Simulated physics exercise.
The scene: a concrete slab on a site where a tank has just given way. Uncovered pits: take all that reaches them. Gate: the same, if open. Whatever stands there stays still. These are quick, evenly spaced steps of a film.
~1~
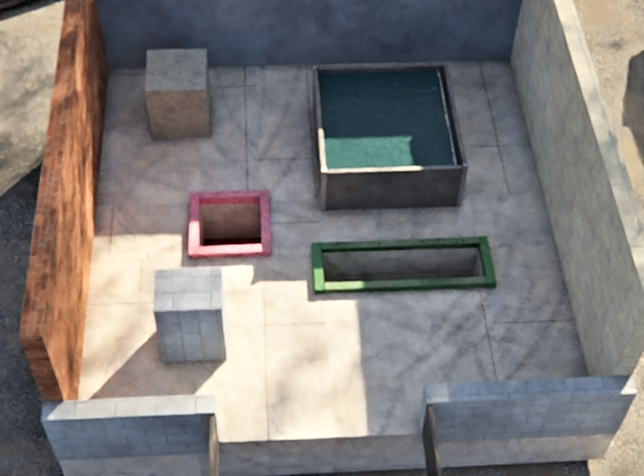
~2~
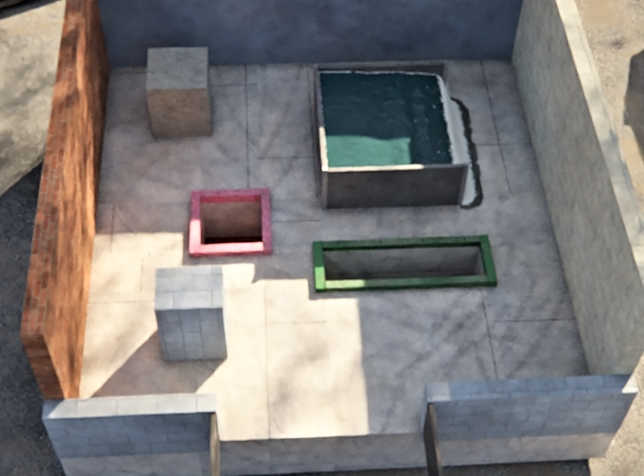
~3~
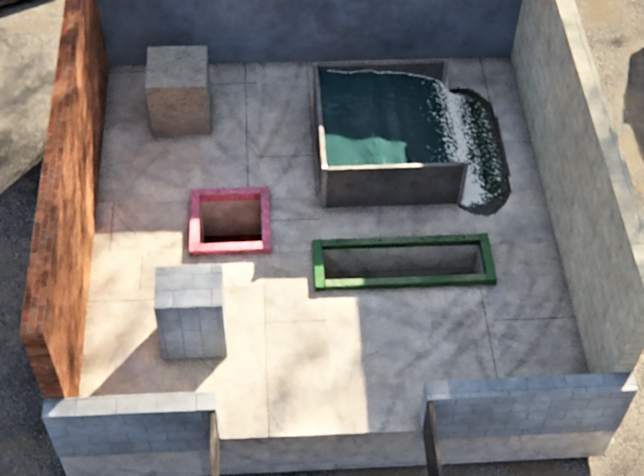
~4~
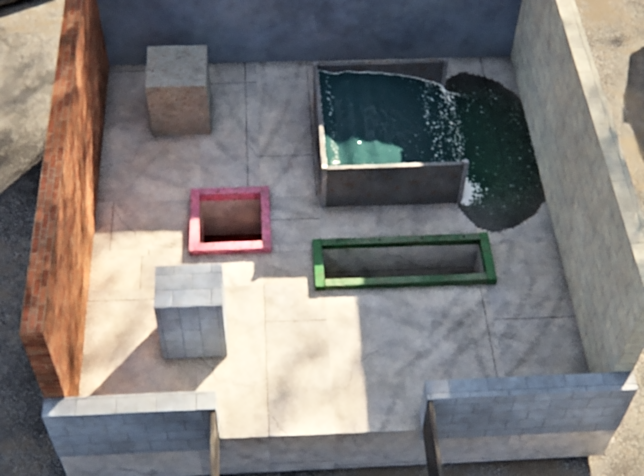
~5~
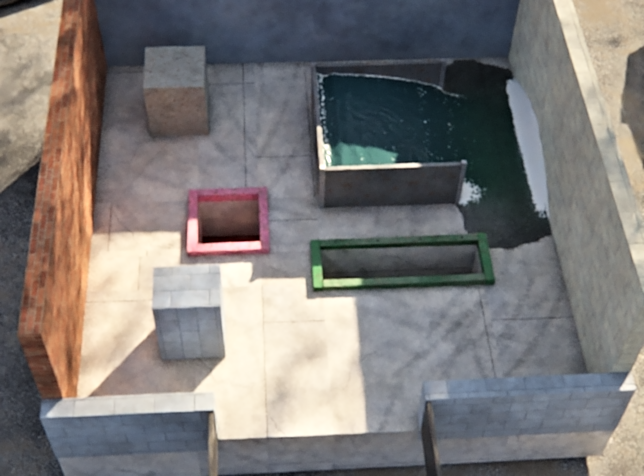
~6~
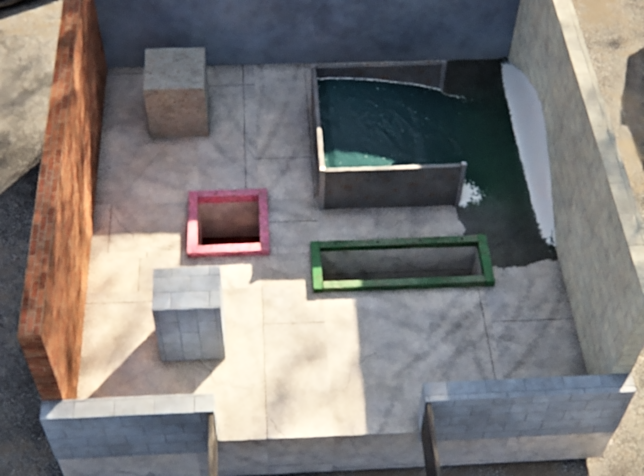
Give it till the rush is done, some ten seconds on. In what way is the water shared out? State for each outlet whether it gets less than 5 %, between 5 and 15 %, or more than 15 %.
Outcome. The gate gets between 5 and 15 %. The pink pit gets less than 5 %. The green pit gets less than 5 %.
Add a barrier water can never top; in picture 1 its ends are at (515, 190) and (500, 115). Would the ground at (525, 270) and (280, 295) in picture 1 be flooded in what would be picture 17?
Going one by one, you'd find the first inundated and then the other left untouched.
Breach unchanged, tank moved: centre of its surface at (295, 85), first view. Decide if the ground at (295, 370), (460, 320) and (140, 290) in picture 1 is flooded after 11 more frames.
Going through the three spots, I'd say high and dry, high and dry, high and dry.
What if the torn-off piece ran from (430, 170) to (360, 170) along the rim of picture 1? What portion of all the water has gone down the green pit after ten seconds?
In percent, green takes 55.
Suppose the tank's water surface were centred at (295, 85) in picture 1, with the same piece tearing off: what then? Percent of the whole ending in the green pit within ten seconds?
Share in the green pit - 8 %.
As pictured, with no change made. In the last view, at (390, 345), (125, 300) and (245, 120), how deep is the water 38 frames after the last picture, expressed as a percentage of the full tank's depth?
The depth comes out near 6, 8 and 6 per cent.
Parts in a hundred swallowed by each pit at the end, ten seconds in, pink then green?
In the order asked: 0 percent and 2 percent.
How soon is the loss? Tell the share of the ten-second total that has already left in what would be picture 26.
It would be around 15 %.
A moment on, water covers 15 % of the floor; the gate 0 %, the pink pit 0 %, the green pit 0 %.
Next, water covers 30 % of the floor; the gate 0 %, the pink pit 0 %, the green pit 0 %.
Then, water covers 55 % of the floor; the gate 1 %, the pink pit 0 %, the green pit 1 %.
Later, water covers 95 % of the floor; the gate 3 %, the pink pit 0 %, the green pit 1 %.
In the end, water covers 95 % of the floor; the gate 10 %, the pink pit 0 %, the green pit 1 %.
